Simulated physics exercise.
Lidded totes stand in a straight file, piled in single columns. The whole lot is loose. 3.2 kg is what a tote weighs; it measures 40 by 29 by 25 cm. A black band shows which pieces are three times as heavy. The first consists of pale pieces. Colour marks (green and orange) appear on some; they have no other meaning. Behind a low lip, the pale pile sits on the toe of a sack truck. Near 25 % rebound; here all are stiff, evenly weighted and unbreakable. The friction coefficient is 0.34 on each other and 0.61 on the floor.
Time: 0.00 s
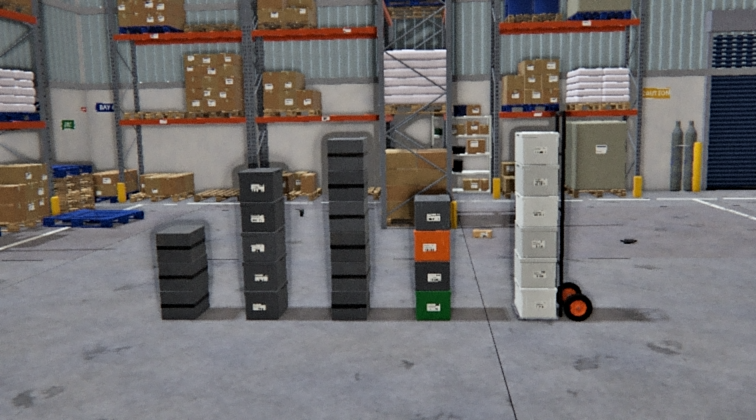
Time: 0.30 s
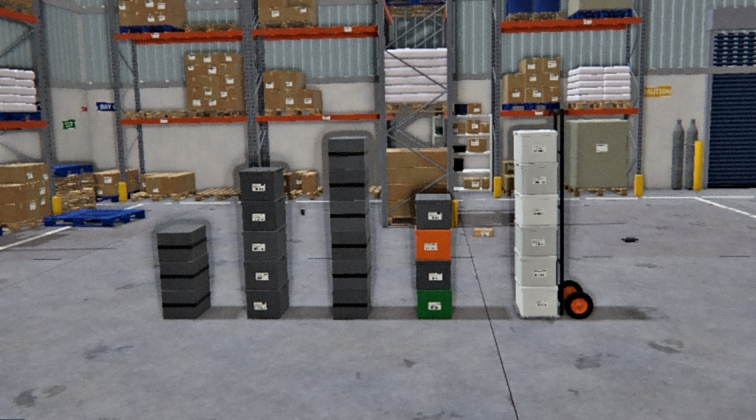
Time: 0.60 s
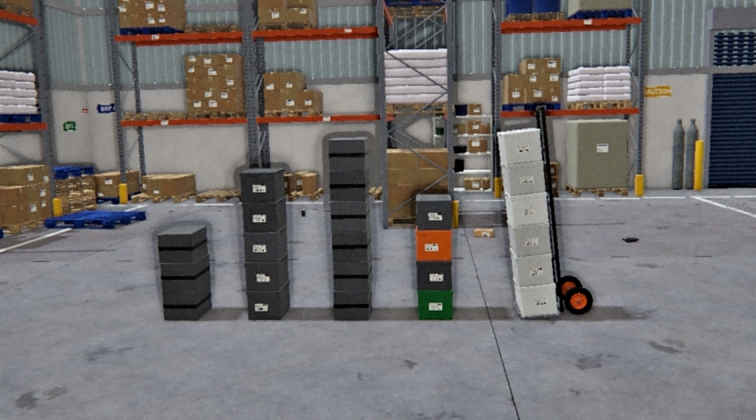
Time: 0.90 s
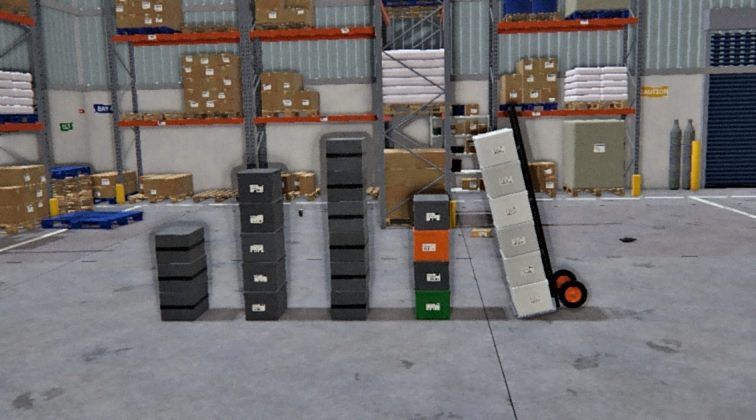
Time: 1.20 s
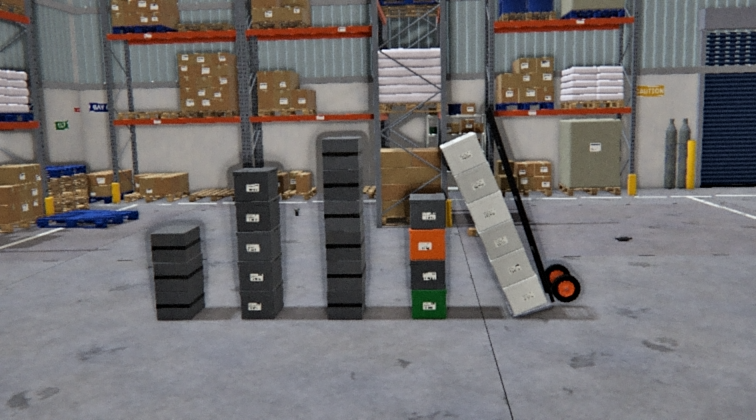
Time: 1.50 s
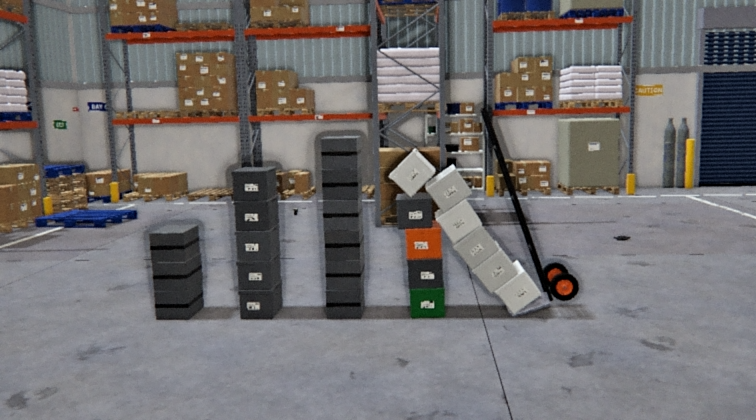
A sack truck tilting left in a warehouse, its pale tote column leaning over and pushing into the neighbouring grey, orange and green stack.
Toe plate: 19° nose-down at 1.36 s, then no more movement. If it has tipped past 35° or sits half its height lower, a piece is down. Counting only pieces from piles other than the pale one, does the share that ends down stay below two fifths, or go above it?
It stays below two fifths.
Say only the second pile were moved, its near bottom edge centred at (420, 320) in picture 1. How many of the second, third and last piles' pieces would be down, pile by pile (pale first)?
The second pile ends with 0 down, the third with 0, the last with 0.
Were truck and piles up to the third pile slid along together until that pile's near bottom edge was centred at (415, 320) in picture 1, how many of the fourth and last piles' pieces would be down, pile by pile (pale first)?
In that case fourth pile 0 and last pile 0.
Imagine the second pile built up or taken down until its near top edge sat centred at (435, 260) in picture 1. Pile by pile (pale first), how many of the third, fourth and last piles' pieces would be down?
Result: Third pile 0, fourth pile 0, last pile 0.
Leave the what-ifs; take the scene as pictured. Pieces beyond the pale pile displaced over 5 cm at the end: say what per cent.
20 percent of them have shifted.
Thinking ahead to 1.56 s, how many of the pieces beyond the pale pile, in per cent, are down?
0 %.
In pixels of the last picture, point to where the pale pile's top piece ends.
Close to (374, 181).
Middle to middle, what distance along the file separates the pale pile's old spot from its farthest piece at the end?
Some 130 centimetres along the file.
After 1.56 s, 4 of the pale pile down; none of the 18 other totes down, 4 disturbed; orange tote leaning 4°; green tote leaning 4°.
After 1.66 s, 6 of the pale pile down; none of the 18 other totes down, 4 disturbed; orange tote leaning 8°; green tote leaning 8°.
After 1.76 s, 6 of the pale pile down; none of the 18 other totes down, 4 disturbed; orange tote leaning 12°; green tote leaning 12°.
After 1.92 s, 6 of the pale pile down; none of the 18 other totes down, 4 disturbed; green tote leaning 16°; orange tote leaning 16°.
At rest (2.5 s), 6 of the pale pile down; none of the 18 other totes down, 4 disturbed; orange tote leaning 16°; green tote leaning 16°. That is 0 per cent. As the last picture would show them, middles, orange tote near (394, 242), green tote near (422, 294).
